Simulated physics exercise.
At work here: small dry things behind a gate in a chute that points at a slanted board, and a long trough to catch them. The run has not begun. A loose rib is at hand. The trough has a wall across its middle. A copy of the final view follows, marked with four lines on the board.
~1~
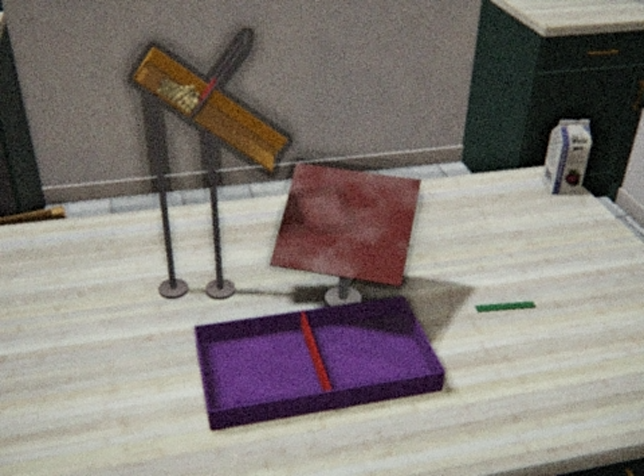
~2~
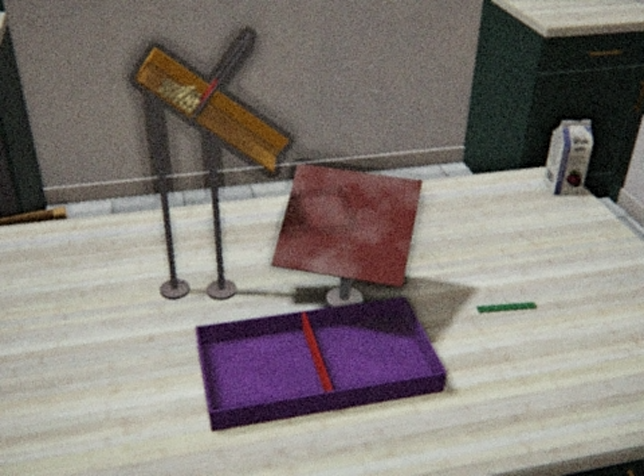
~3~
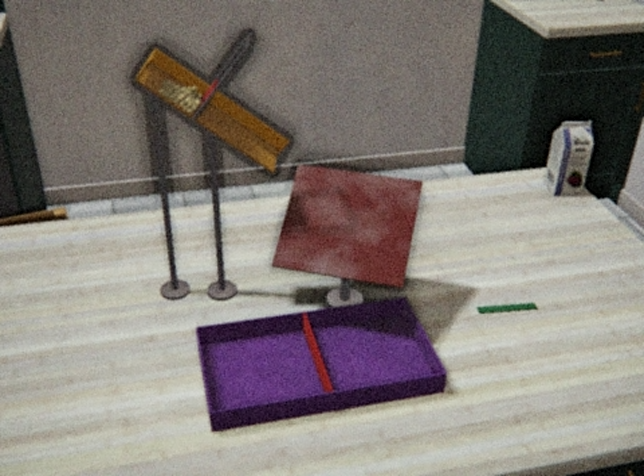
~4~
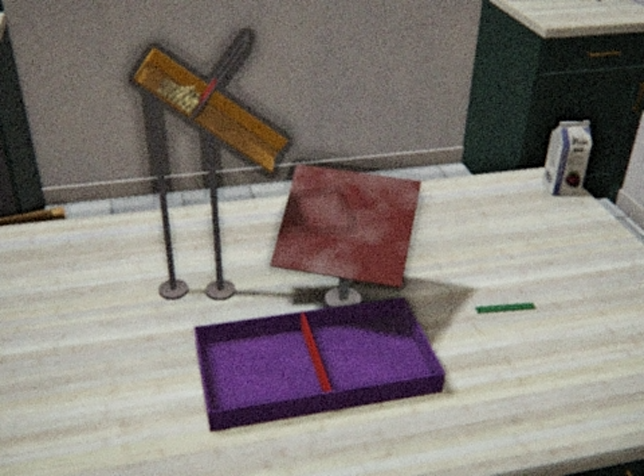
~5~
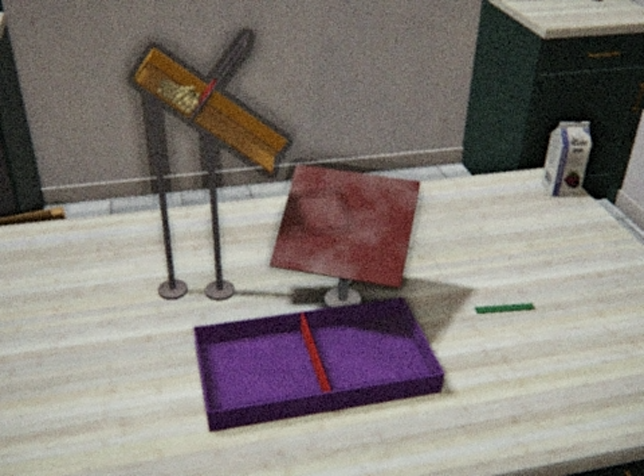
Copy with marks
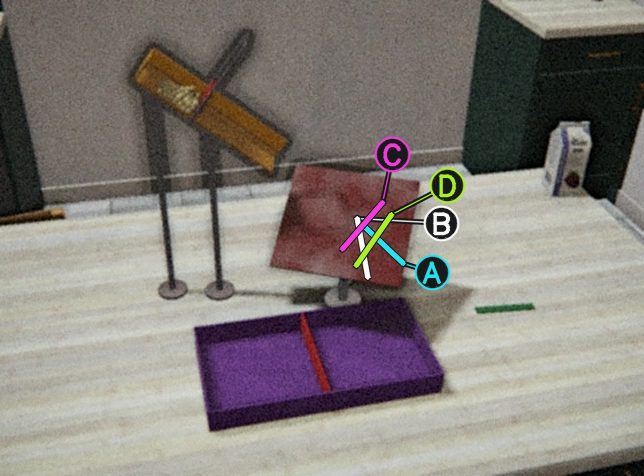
A wooden chute holding a small pile of pale beans slanted down toward a tilted reddish board, with a purple trough split by a red divider in front; nothing moved beyond a slight wobble of the view.
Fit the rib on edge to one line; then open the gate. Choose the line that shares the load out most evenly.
Line C.
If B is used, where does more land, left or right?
The right half.
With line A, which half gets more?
Right.
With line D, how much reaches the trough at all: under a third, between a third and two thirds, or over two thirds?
Over two thirds.
On the marked copy, line A from (358, 220) to (403, 263); line B from (357, 218) to (367, 277); line C from (382, 202) to (342, 249); line D from (391, 214) to (356, 265).
For line A, of what is caught, a small part in the left half, most in the right.
For line B, of what is caught, a small part in the left half, most in the right.
For line C, of what is caught, about half in the left half, about half in the right.
For line D, of what is caught, about a quarter in the left half, most in the right.
